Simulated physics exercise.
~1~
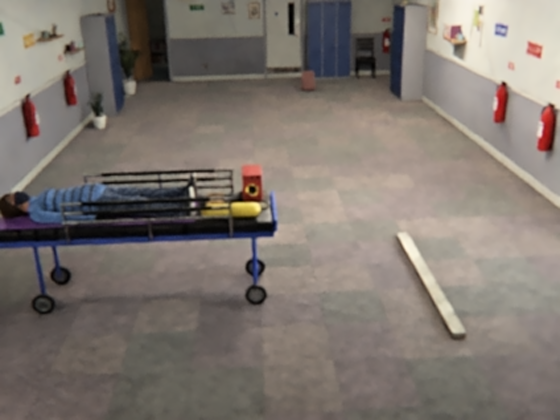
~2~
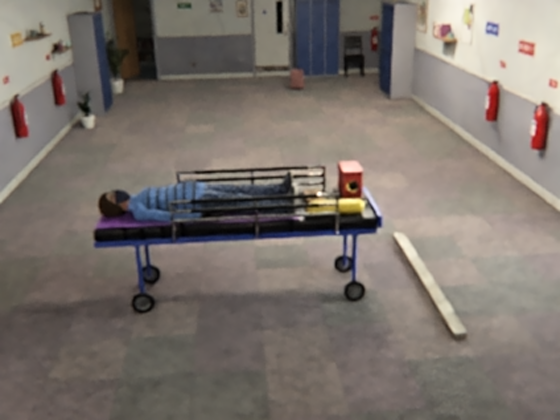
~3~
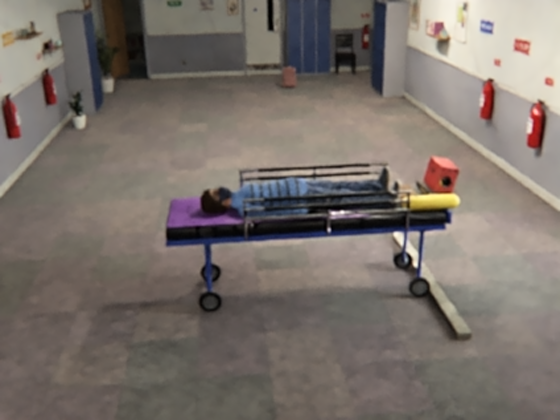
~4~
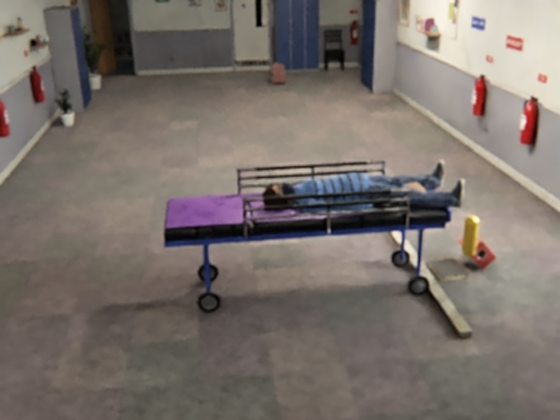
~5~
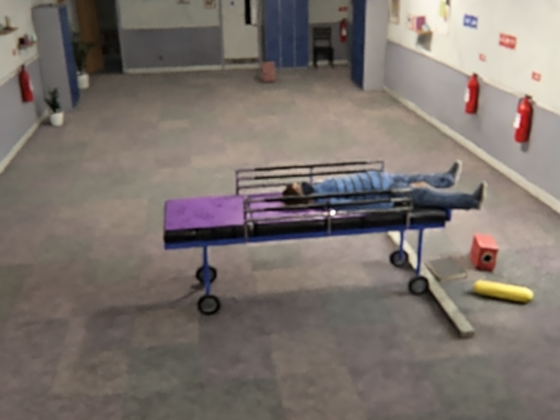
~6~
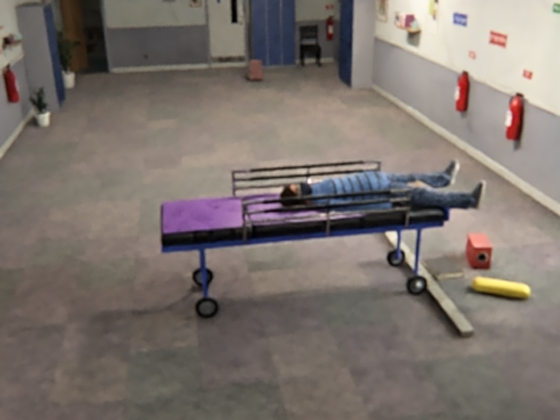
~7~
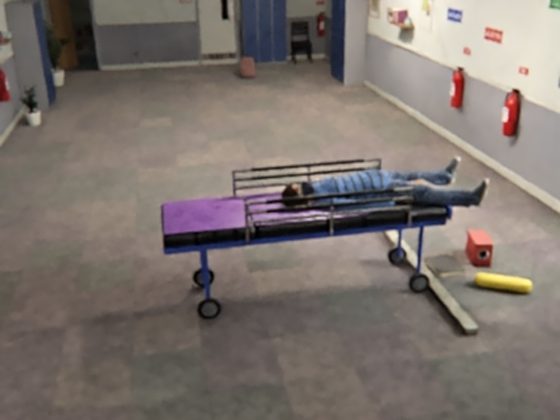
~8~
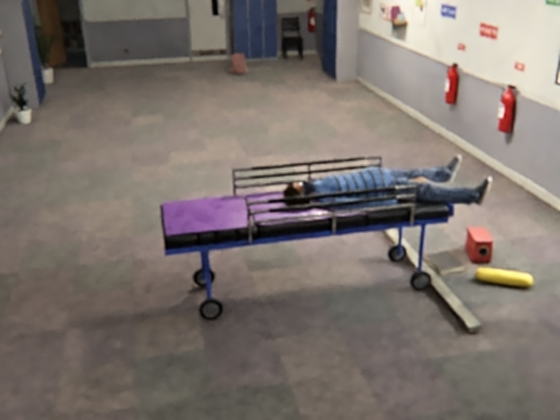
In a wide hallway, a gurney carrying a person rolled right until it stopped dead at a sill, and the person slid feet-first past its end while a red box and a yellow bottle tumbled off and stayed on the floor.
